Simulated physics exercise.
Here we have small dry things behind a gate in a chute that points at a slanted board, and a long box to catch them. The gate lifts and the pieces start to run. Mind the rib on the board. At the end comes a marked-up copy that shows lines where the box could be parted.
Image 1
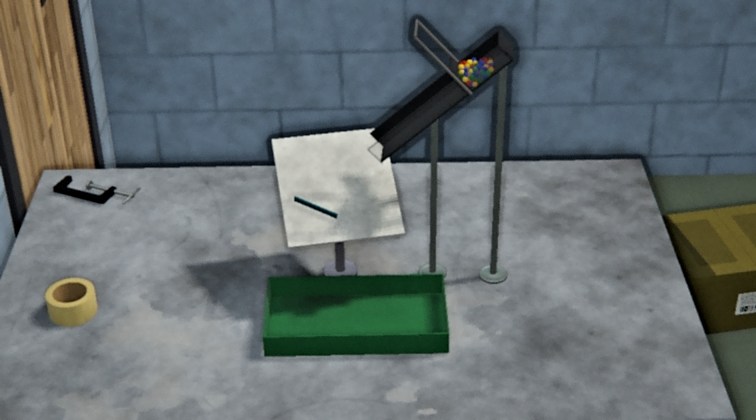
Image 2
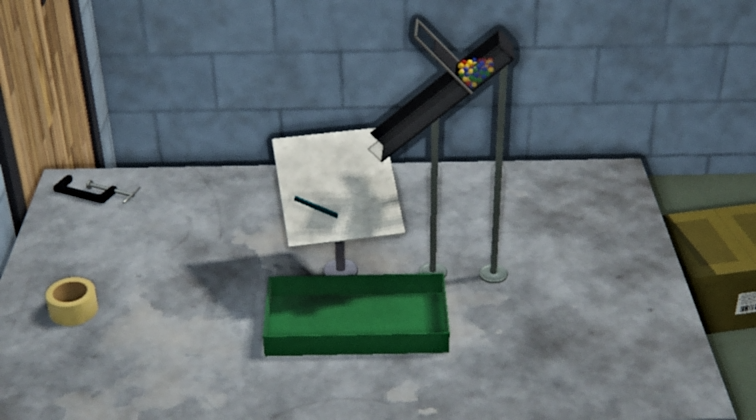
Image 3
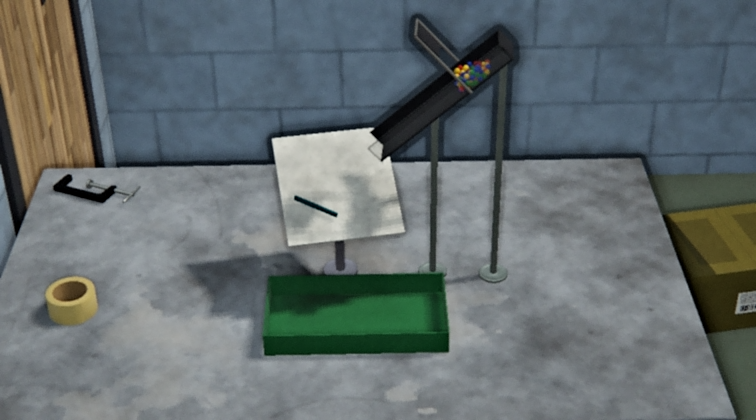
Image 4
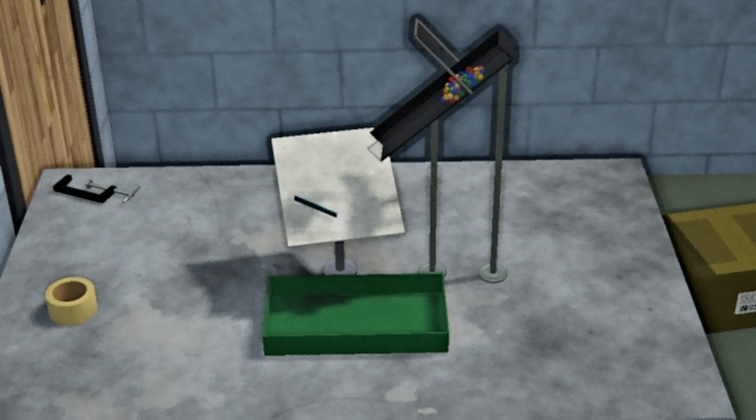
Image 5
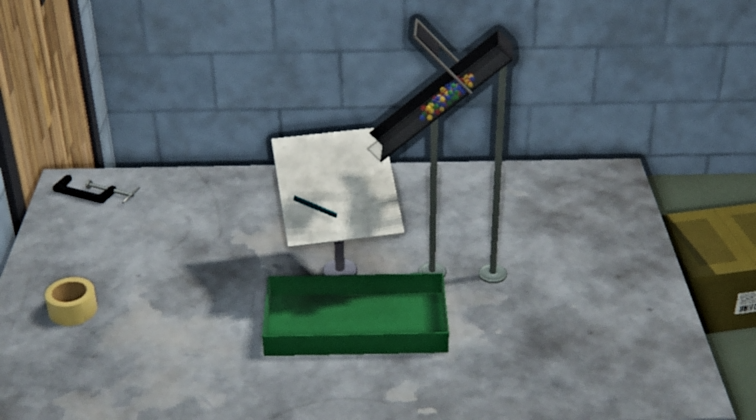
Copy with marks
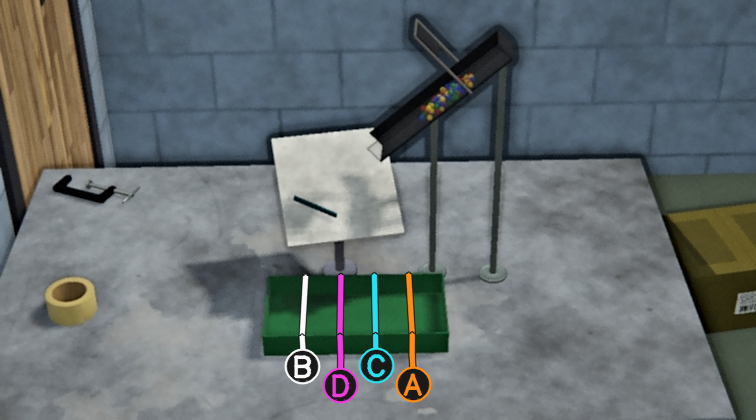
Small colourful beads slide down and left along a dark chute beneath the lifted gate.
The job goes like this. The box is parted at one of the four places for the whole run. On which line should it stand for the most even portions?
Line C.
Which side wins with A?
More lands on the left.
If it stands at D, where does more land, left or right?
More lands on the right.
On the marked copy, line A crosses the front rim at (412, 333); line B crosses the front rim at (302, 335); line C crosses the front rim at (375, 334); line D crosses the front rim at (339, 335).
For line A, of what is caught, almost all on the left of the divider, about a tenth on the right.
For line B, of what is caught, about a tenth on the left of the divider, almost all on the right.
For line C, of what is caught, roughly half on the left of the divider, roughly half on the right.
For line D, of what is caught, about a tenth on the left of the divider, the larger part on the right.
